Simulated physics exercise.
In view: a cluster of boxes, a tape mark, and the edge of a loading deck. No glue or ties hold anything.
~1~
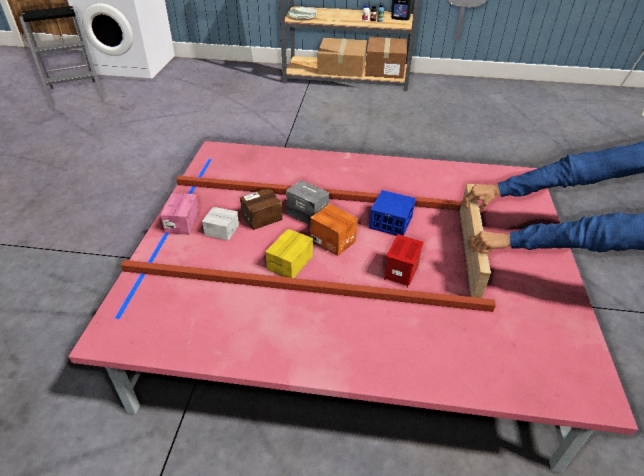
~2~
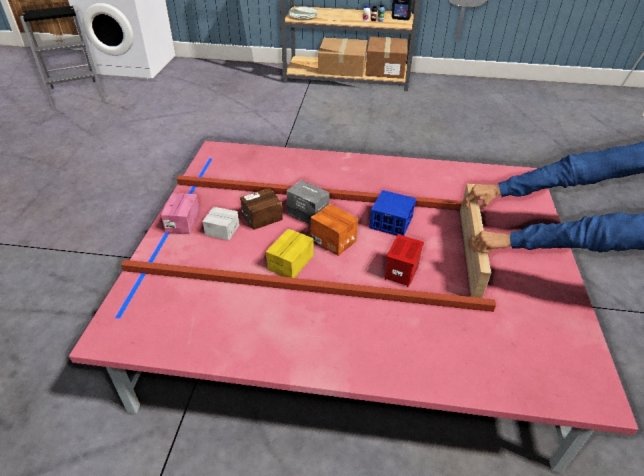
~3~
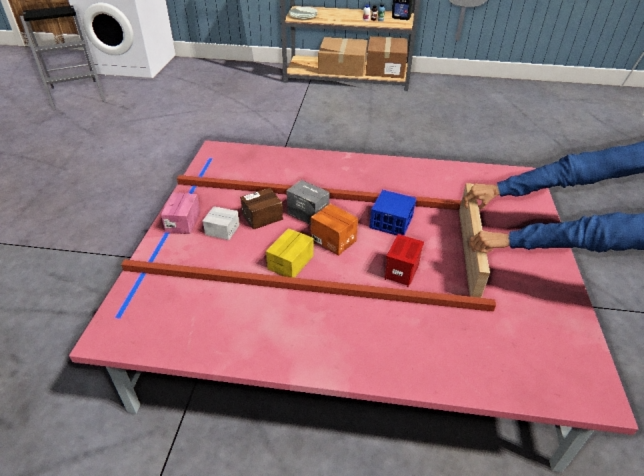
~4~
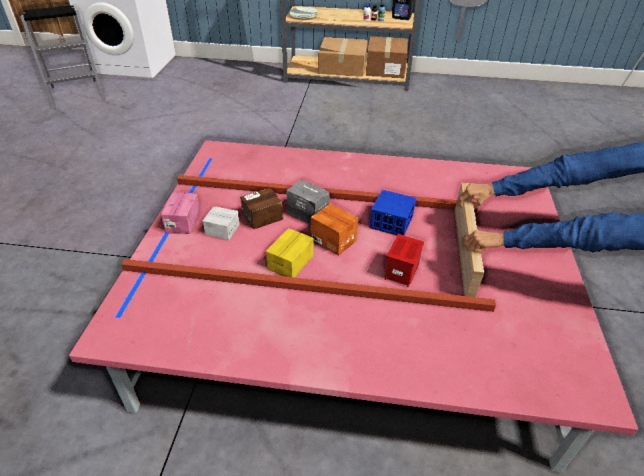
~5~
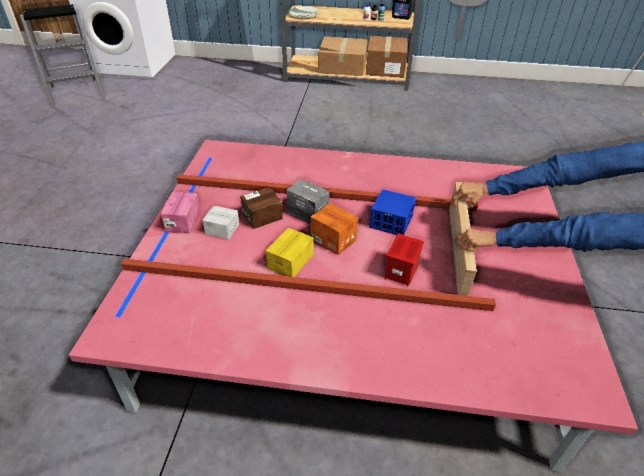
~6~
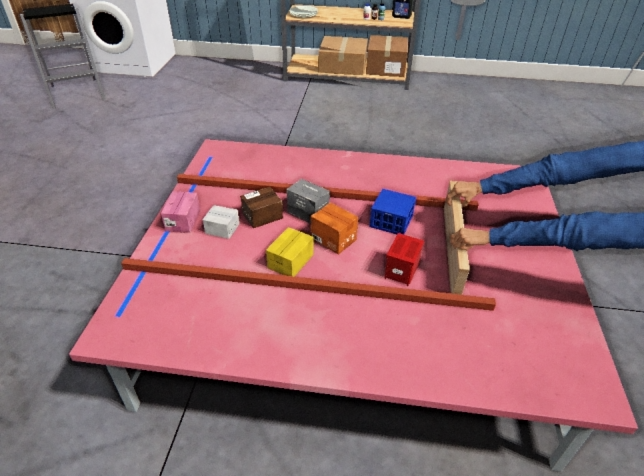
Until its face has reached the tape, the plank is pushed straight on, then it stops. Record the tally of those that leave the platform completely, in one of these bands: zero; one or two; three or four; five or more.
Count: Five plus.
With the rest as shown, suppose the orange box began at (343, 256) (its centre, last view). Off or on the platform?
In this case the orange box does not stay.
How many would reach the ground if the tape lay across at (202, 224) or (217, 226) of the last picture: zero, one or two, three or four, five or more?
One after the other, that's three to four for the first and one to two for the second.
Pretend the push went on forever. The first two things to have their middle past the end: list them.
Pink parcel, then white box.
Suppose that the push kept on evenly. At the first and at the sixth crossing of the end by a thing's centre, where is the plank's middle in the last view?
The first puts it near (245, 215), the next near (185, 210).
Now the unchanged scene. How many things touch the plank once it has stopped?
It ends up touching 2.
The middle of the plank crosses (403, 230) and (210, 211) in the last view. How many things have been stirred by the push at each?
The number moved is 2 and then 8.
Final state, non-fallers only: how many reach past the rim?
Overhanging: 2.
A little later, none off yet; pink parcel at rest near (181, 212); white box at rest near (221, 222); brown parcel at rest near (262, 207).
Next, none off yet; pink parcel shifted a little near (172, 211); white box shifted about its own width near (193, 231); brown parcel shifted well along near (208, 209).
When it is over, the number that fall off is five or more; down, orange box, grey box, yellow box, brown parcel, white box and pink parcel.
